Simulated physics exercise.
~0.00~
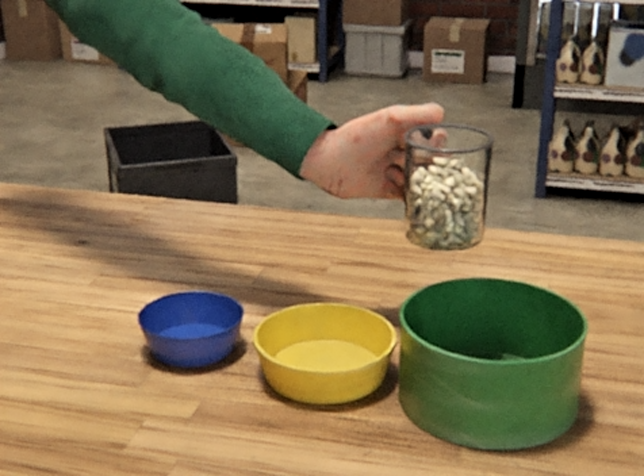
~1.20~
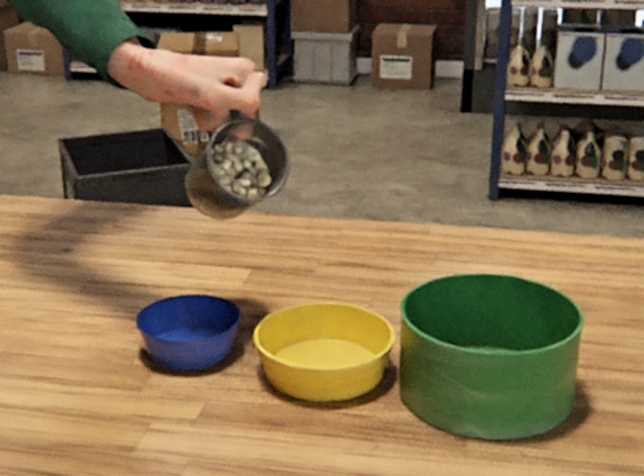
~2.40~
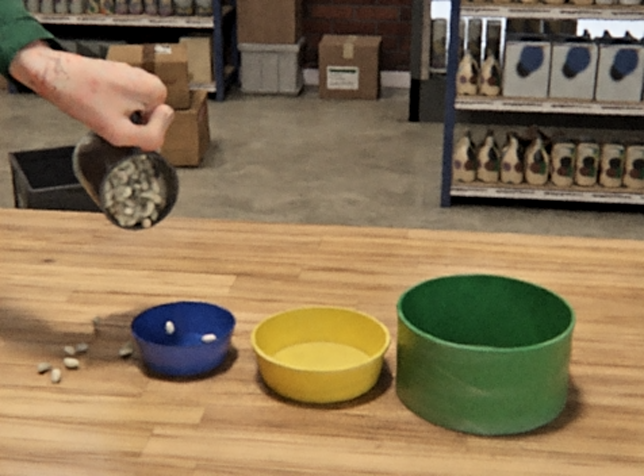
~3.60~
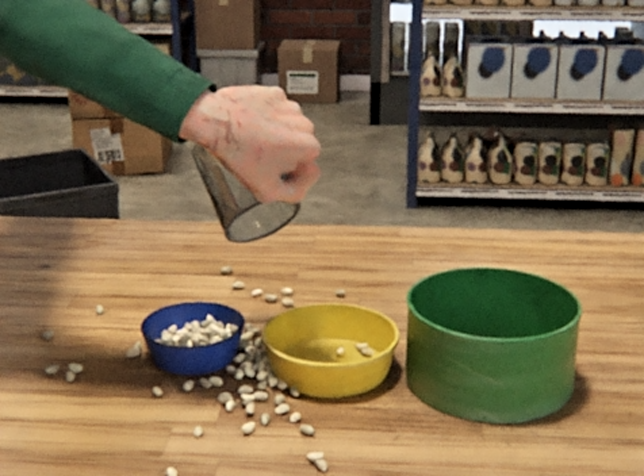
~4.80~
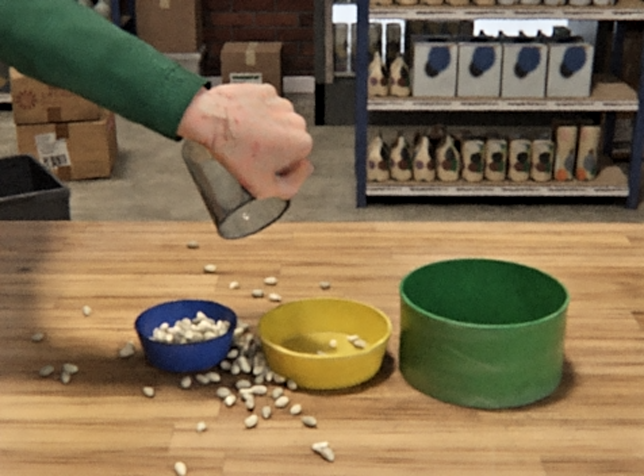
A hand moves a cup left and tips white beans into a blue dish, spilling many.
